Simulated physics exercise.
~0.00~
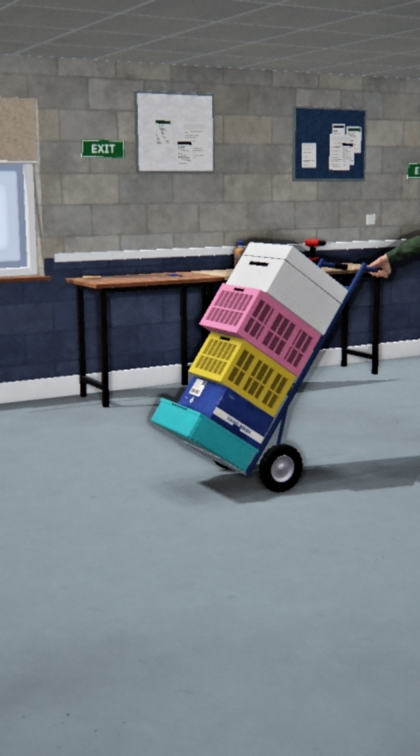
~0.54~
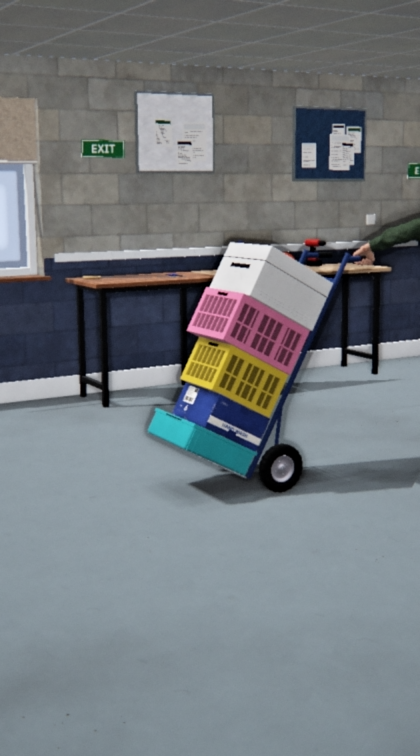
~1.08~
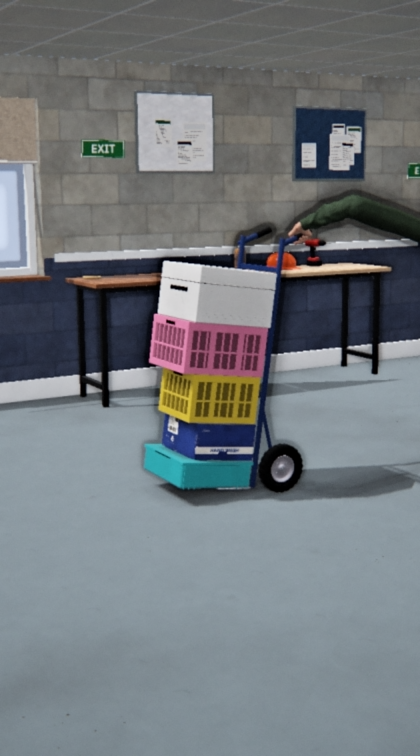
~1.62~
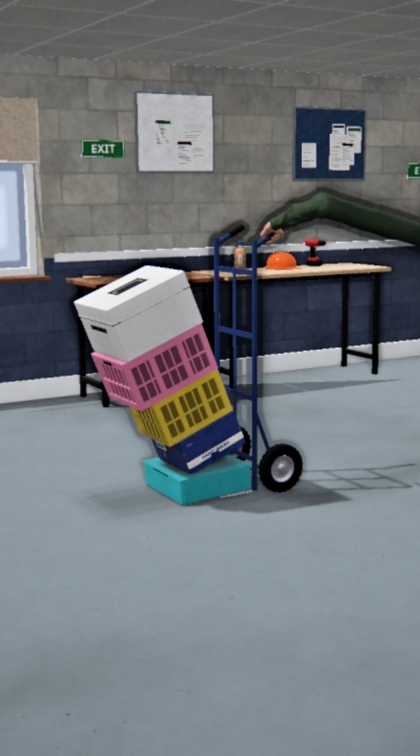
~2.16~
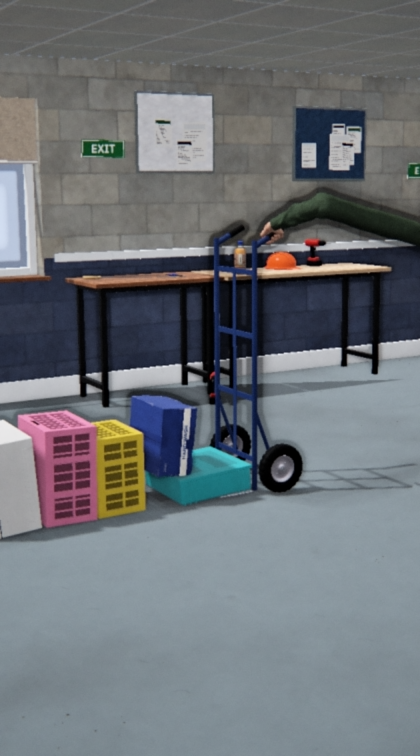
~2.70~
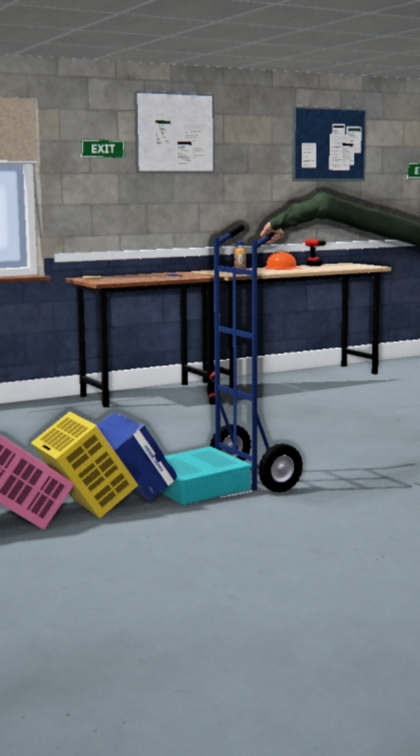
Sack truck swinging upright in a gripping hand, its stacked crates and boxes toppling left across the floor, turquoise tote staying put.
